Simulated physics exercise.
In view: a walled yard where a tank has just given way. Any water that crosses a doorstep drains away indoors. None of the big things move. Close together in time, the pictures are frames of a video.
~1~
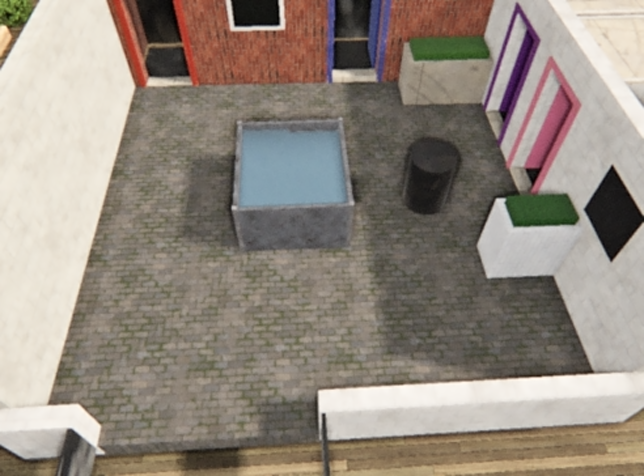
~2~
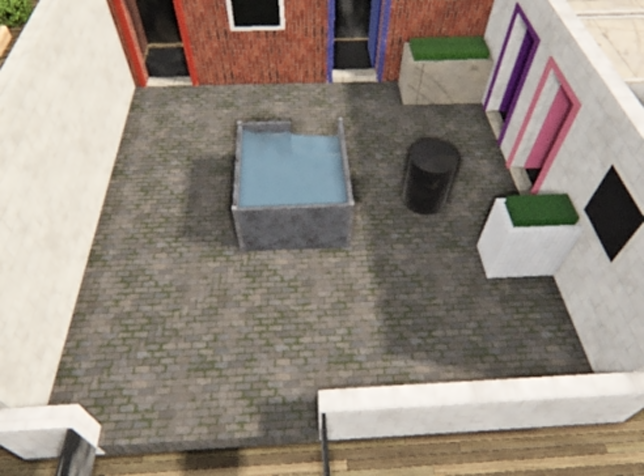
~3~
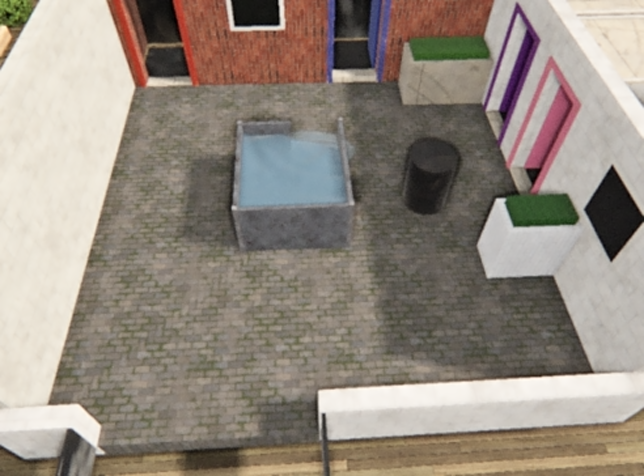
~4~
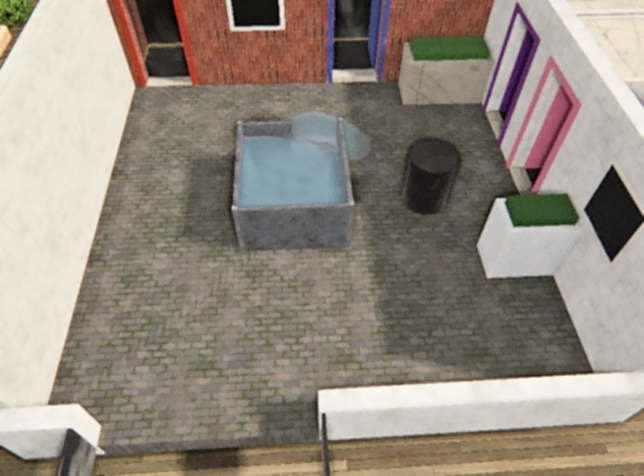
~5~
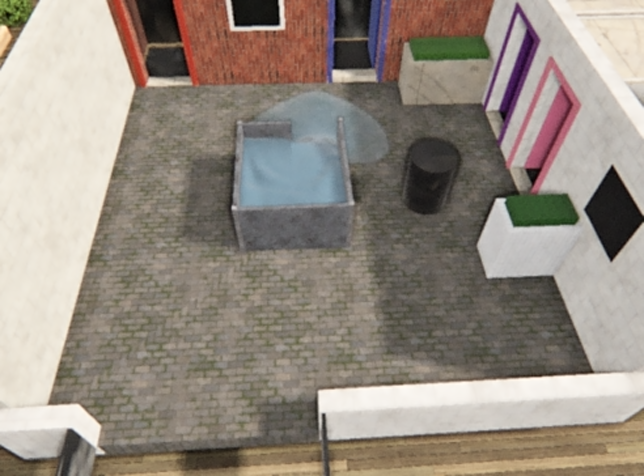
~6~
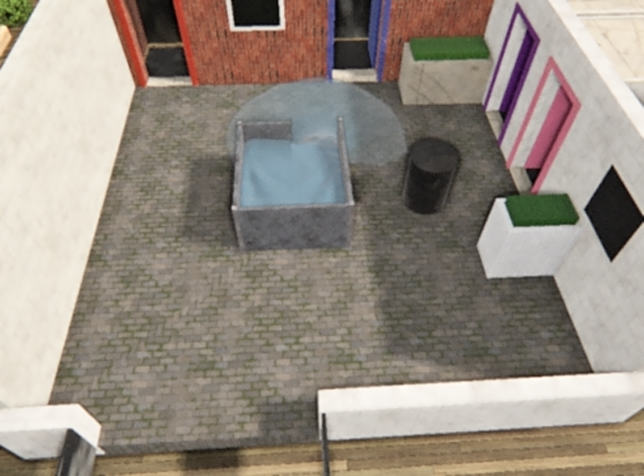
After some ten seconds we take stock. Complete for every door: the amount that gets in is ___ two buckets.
Pink door: More than; purple door: More than; red door: More than; blue door: More than.
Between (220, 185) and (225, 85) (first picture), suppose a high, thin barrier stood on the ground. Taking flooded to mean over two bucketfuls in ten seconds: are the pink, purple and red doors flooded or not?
Log - pink: Above the line; purple: Above the line; red: Below the line.
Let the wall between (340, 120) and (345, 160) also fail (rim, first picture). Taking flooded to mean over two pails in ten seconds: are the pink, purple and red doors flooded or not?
The pink door ends up above, the purple door ends up above, and the red door falls short.
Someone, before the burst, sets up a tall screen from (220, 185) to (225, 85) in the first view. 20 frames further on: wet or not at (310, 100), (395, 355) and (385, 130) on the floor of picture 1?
Taking the points in the order given, they are inundated, high and dry and inundated.
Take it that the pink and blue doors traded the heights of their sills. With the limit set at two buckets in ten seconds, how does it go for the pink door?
Briefly put, the pink door misses the mark.
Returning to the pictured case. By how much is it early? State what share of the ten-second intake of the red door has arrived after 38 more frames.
Around 55 in a hundred.
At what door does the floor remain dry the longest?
Looks like the one in pink.
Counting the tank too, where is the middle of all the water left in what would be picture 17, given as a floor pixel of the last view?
Centre: Close to (307, 150).
A moment on, water covers 20 % of the floor; the pink door not reached, the purple door not reached, the red door not reached, the blue door over two buckets in.
Next, water covers 25 % of the floor; the pink door not reached, the purple door under two buckets in, the red door wet at the sill, nothing in, the blue door far over two buckets in.
Then, water covers 35 % of the floor; the pink door wet at the sill, nothing in, the purple door over two buckets in, the red door under two buckets in, the blue door far over two buckets in.
Later, water covers 65 % of the floor; the pink door under two buckets in, the purple door far over two buckets in, the red door over two buckets in, the blue door far over two buckets in.
In the end, water covers 90 % of the floor; the pink door over two buckets in, the purple door far over two buckets in, the red door far over two buckets in, the blue door far over two buckets in.
